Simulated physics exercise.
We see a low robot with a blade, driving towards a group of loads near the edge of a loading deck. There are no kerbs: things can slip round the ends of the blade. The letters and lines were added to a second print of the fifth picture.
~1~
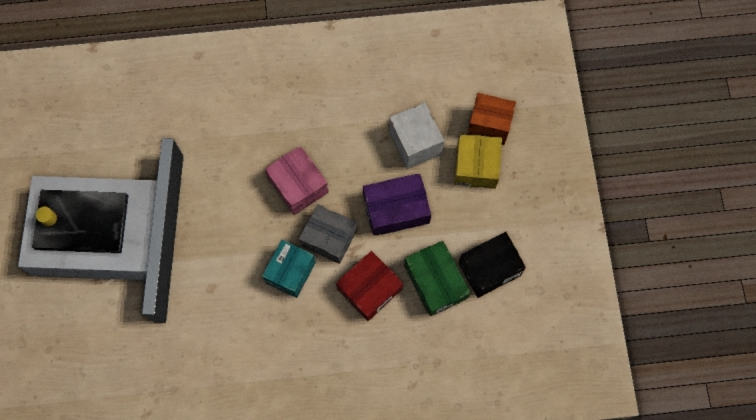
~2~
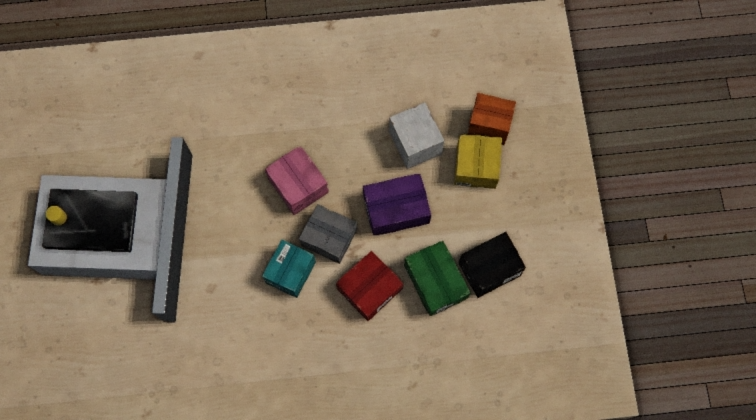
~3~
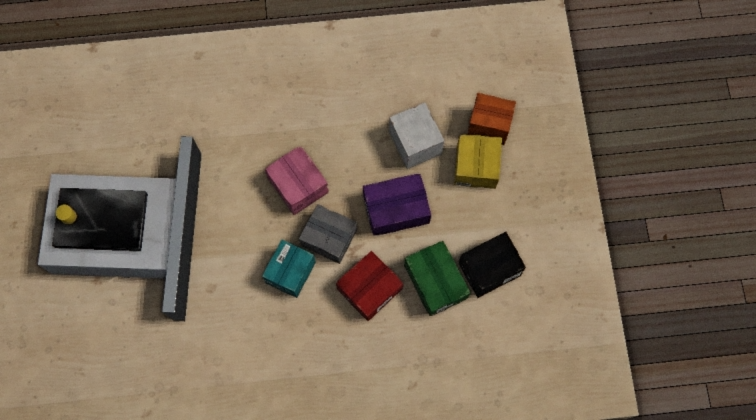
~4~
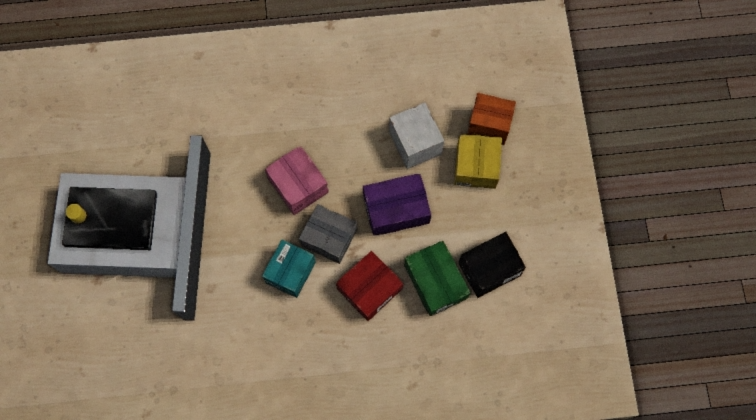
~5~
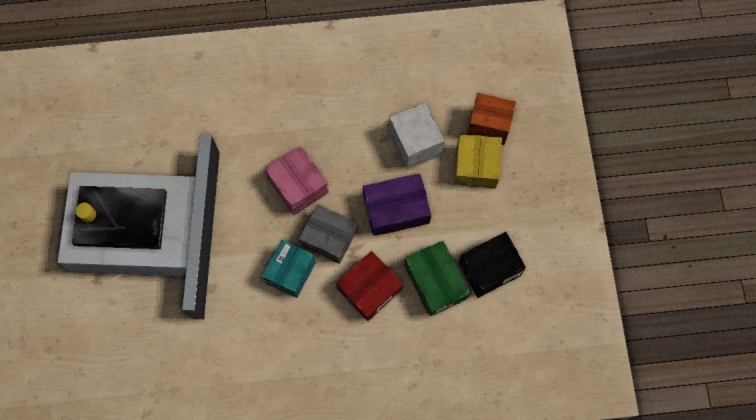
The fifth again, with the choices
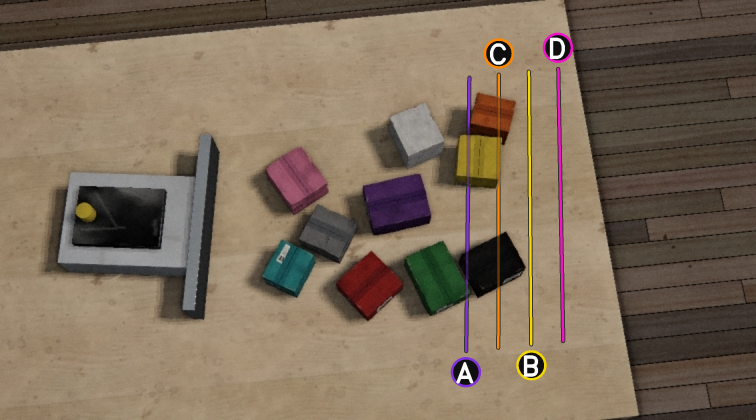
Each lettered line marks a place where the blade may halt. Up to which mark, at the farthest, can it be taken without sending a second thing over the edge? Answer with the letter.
At C, and not beyond.
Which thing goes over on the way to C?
It is the black parcel.
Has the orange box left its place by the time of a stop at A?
Yes.
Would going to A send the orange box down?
By then, no.
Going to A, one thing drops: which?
It is the black parcel.
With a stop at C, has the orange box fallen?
No.
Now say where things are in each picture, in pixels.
Yellow box (478, 162); pink box (297, 181); orange box (491, 119), in the first picture.
Robot (97, 220); black parcel (492, 265), in the second picture.
Robot (107, 219); white crate (416, 136), in the third picture.
Robot (117, 218); turquoise parcel (289, 269), in the fourth picture.
Robot (127, 217); red parcel (369, 286); yellow box (478, 162); pink box (297, 181), in the fifth picture.
On the copy, A at (468, 208); B at (530, 202); C at (499, 205); D at (561, 199).
On C. First, robot (237, 206); red parcel (383, 286); turquoise parcel (331, 272).
Then, robot (346, 195); black parcel (578, 262); green parcel (534, 279).
Finally, robot (429, 187); black parcel over the edge; green parcel (609, 291); one fallen.
By contrast, A is within the limit but short; B drops five; D drops five.
